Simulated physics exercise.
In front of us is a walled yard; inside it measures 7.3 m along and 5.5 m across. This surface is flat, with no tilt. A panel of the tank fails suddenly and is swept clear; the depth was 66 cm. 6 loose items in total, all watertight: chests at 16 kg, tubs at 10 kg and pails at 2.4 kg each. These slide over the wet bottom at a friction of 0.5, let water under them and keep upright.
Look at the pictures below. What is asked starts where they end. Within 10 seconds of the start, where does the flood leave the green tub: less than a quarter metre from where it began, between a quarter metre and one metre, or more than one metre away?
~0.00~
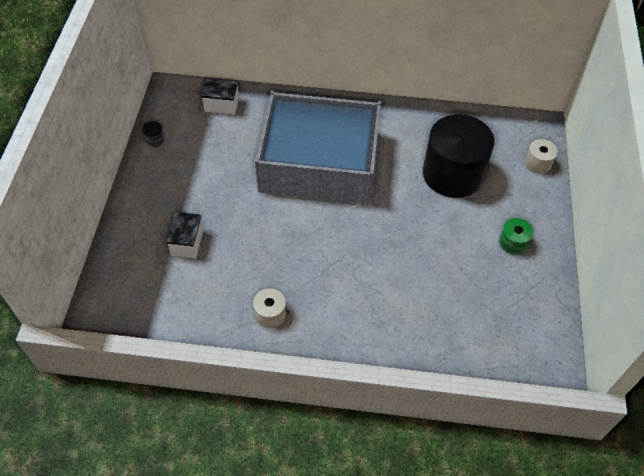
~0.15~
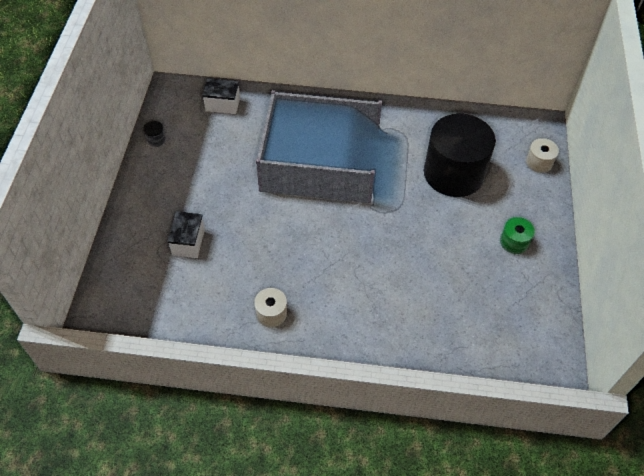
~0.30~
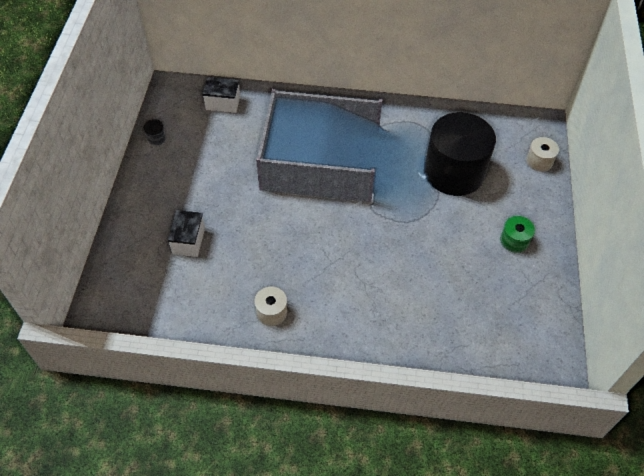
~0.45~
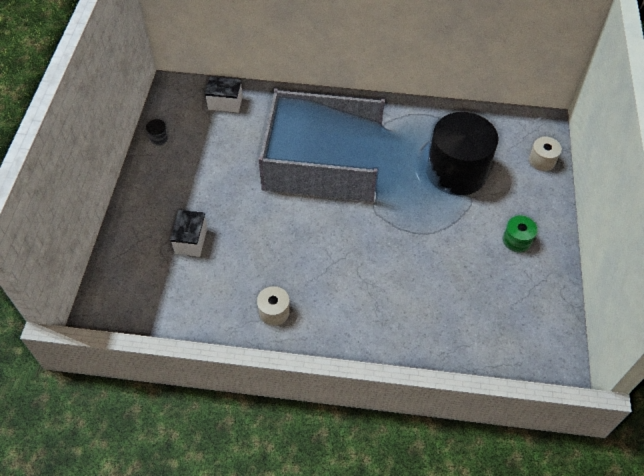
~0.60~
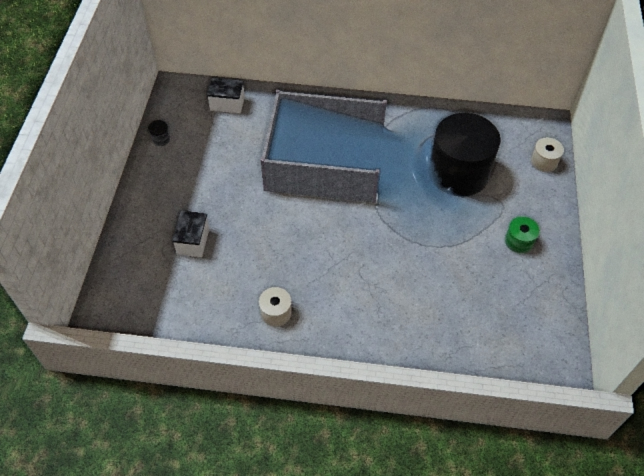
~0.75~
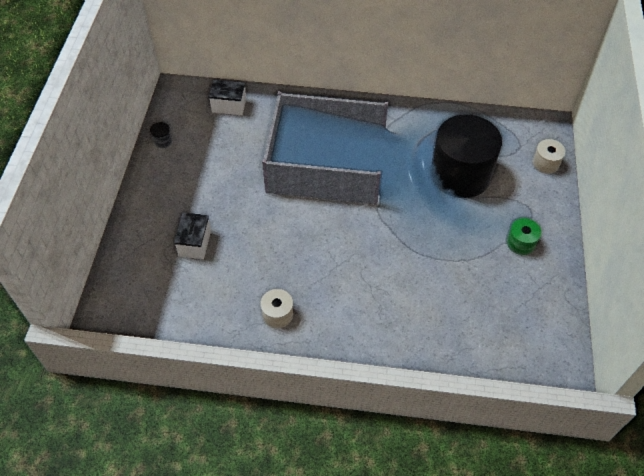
It moves a long way.
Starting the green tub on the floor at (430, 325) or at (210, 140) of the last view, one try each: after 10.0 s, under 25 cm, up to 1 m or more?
Spot one - it is swept away; spot two - it barely budges.
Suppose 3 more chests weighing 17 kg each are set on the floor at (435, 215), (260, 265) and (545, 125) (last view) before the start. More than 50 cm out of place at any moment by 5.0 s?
First outside the limit, then inside the limit, then outside the limit.
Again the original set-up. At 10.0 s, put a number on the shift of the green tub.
I'd say close to 200 centimetres.
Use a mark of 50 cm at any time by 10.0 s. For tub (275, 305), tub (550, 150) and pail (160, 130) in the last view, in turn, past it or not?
Beyond the limit, then beyond the limit, then within the limit.
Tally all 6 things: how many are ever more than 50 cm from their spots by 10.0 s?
Tally: 3.
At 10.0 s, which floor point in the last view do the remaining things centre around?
Around (294, 214).
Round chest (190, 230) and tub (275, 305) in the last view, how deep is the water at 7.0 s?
Close to 3 and 4 centimetres.
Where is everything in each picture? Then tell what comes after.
The first picture shows the green tub at (518, 230) rests on the ground; water covers 2.4 m2; 0 of 6 have shifted.
The second picture shows the green tub at (520, 229) rests on the ground; 3.3 m2 under water; 0 of 6 have shifted.
The third picture shows the green tub at (520, 228) rests on the ground; 4.2 m2 under water; 0 of 6 have shifted.
The fourth picture shows the green tub at (522, 228) rests on the ground; water covers 5.0 m2; 0 of 6 have shifted.
The fifth picture shows the green tub at (524, 229) rests on the ground; 6.1 m2 under water; 0 of 6 have shifted.
The sixth picture shows the green tub at (526, 230) rests on the ground; 7.4 m2 under water; 0 of 6 have shifted.
After 2.0 s the green tub is near (578, 258), 0.8 m from its start, afloat; 1 afloat.
After 4.5 s the green tub is near (547, 310), 1.4 m from its start, afloat; 1 afloat.
After 7.0 s the green tub is near (553, 357), 2.1 m from its start, afloat; 1 afloat.
After 10.0 s the green tub is near (500, 349), 2.0 m from its start, aground; 1 afloat.
